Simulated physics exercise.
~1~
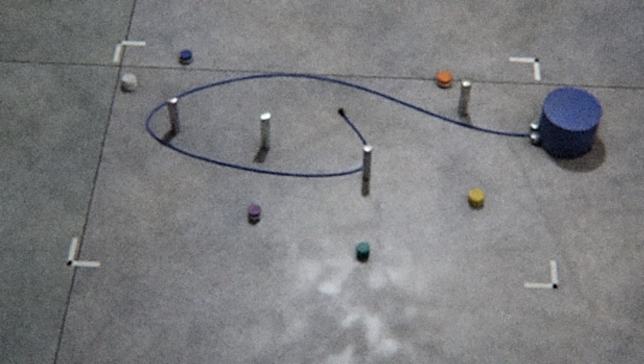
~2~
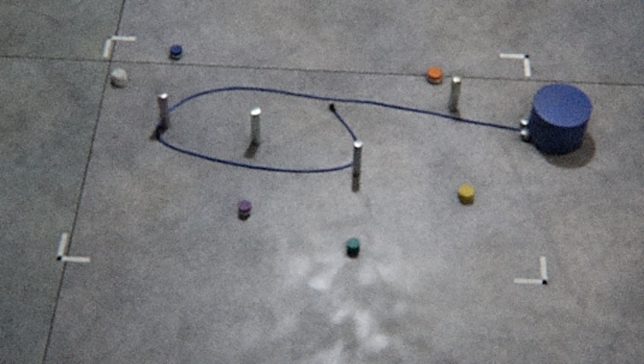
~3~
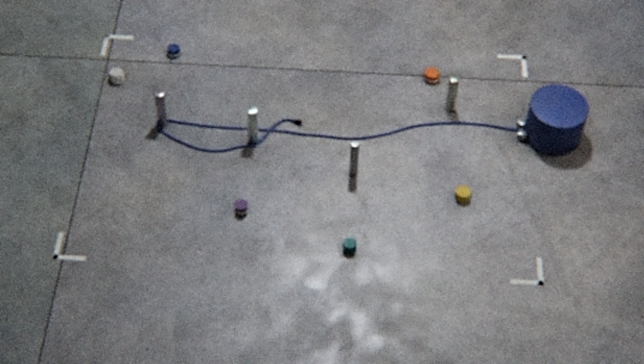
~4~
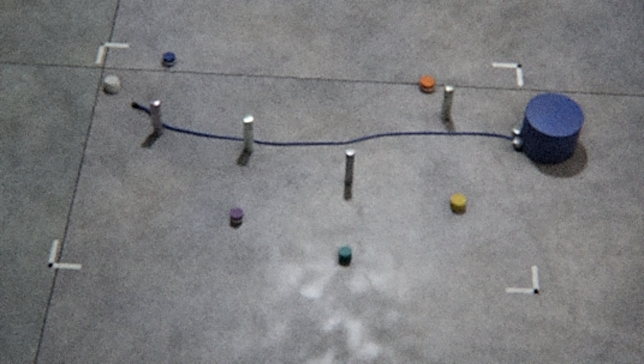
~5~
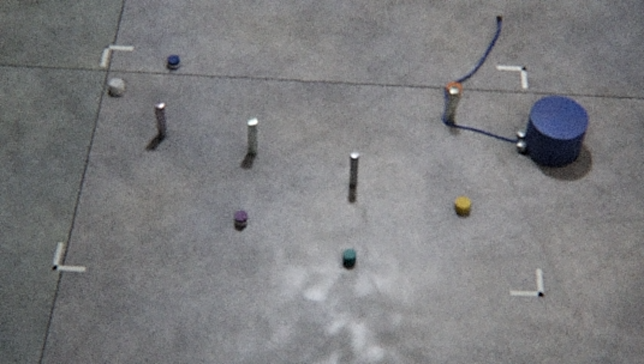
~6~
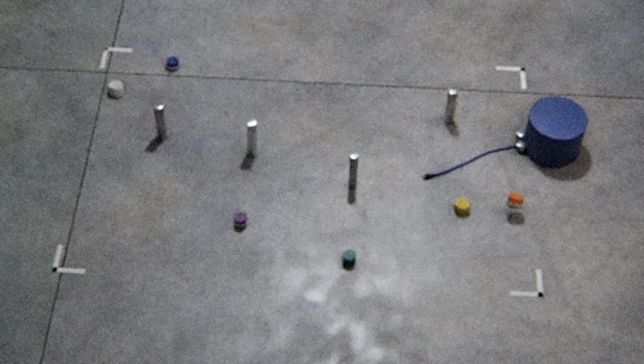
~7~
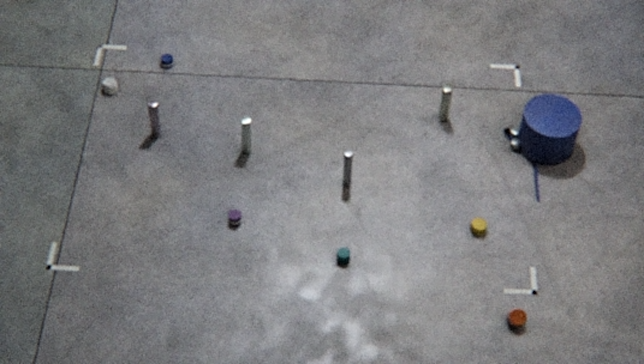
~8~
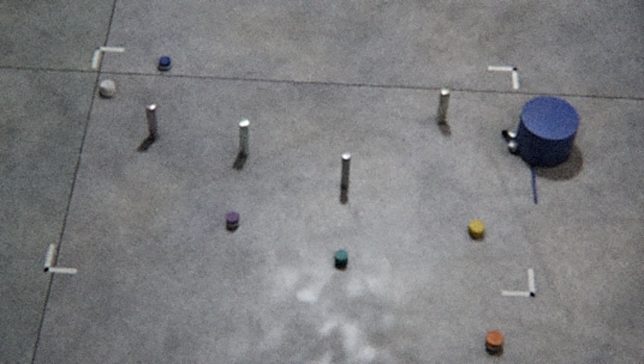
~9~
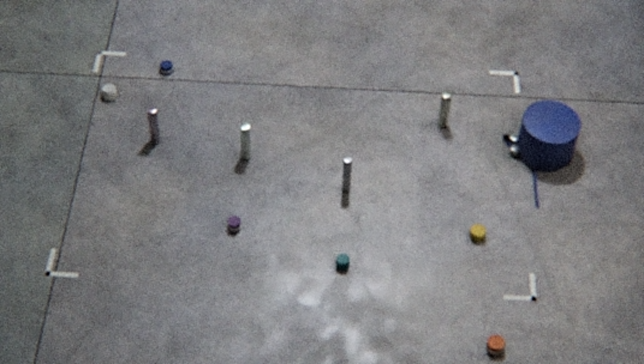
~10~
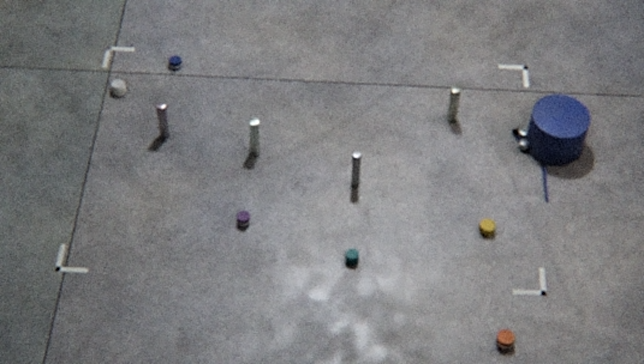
A thin blue cord trails from a blue reel at the right of a grey concrete floor, looping around upright metal posts among six small, coloured containers. The reel draws it in, and the loop narrows, then slips free into a nearly straight line. Its end whips up to the right past the orange tin, then swings down, knocking the tin across to the lower right. The sweeping cord nudges the yellow tub slightly right and down as the orange tin travels farther down. Finally, a short length hangs out beside the reel, the orange tin rests near the bottom edge, and the other containers remain in place.
